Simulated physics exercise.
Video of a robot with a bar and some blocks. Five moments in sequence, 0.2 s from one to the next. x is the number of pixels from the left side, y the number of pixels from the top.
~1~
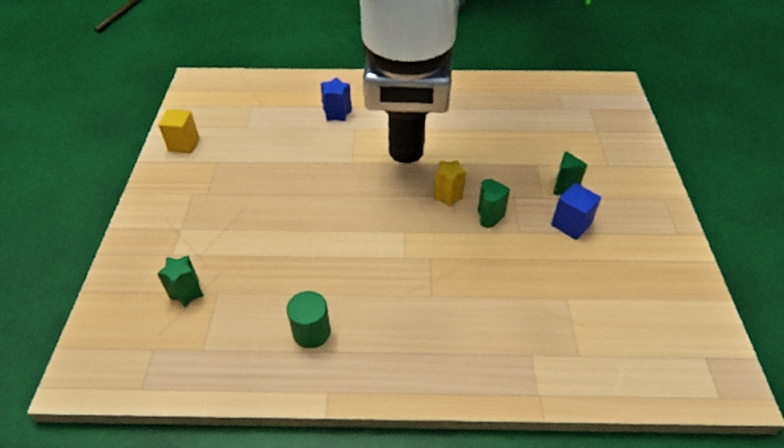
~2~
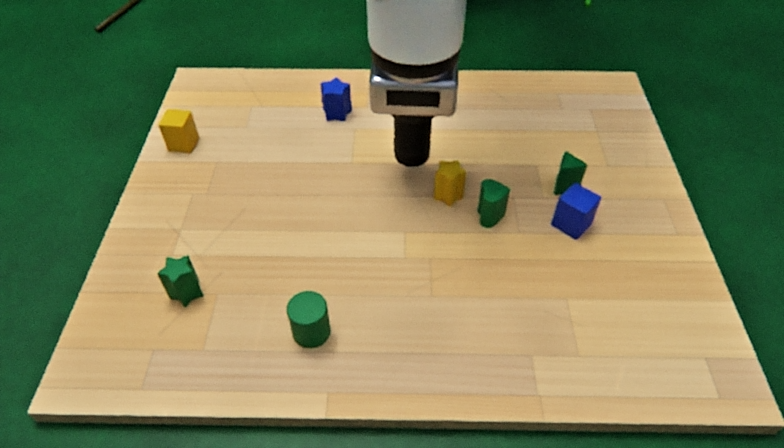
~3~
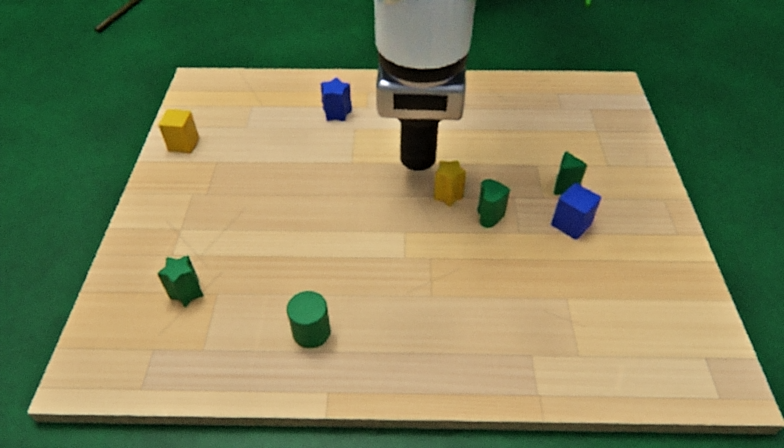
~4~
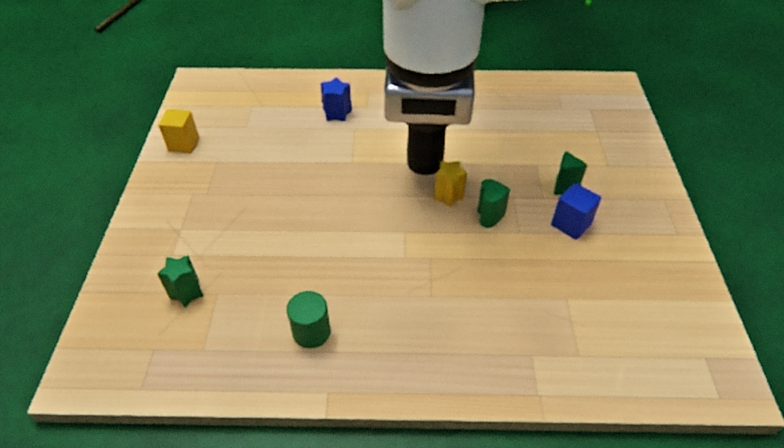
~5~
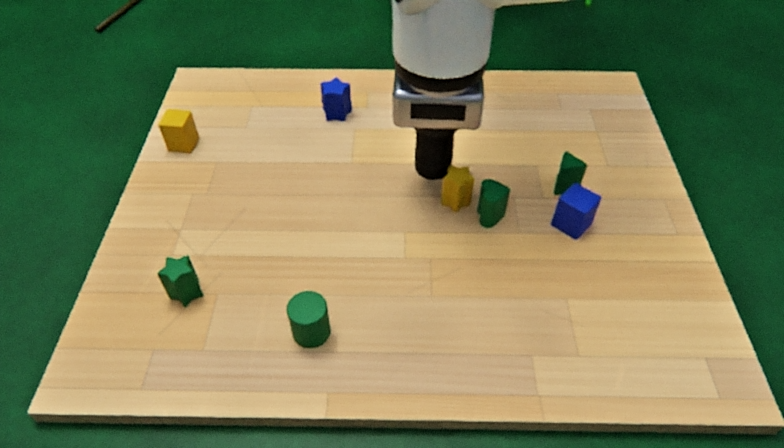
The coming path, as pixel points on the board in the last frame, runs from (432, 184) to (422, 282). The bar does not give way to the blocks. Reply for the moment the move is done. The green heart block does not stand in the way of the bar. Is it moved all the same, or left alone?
It ends up on the same spot.
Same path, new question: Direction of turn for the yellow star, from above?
Spins counterclockwise.
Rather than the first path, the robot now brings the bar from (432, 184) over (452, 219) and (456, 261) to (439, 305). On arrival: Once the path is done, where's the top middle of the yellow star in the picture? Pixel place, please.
If I read the scene right, the answer is (489, 206).
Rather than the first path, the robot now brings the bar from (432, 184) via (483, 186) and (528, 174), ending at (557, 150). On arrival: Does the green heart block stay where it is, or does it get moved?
Shifted out of place.
The first path, step by step. One third of the way, bar (430, 198); yellow star (464, 188), turned 85° anticlockwise.
Two thirds of the way, bar (427, 231); yellow star (464, 188), turned 90° anticlockwise.
At the end, bar (423, 268); yellow star (464, 188), turned 90° anticlockwise; green heart block still.
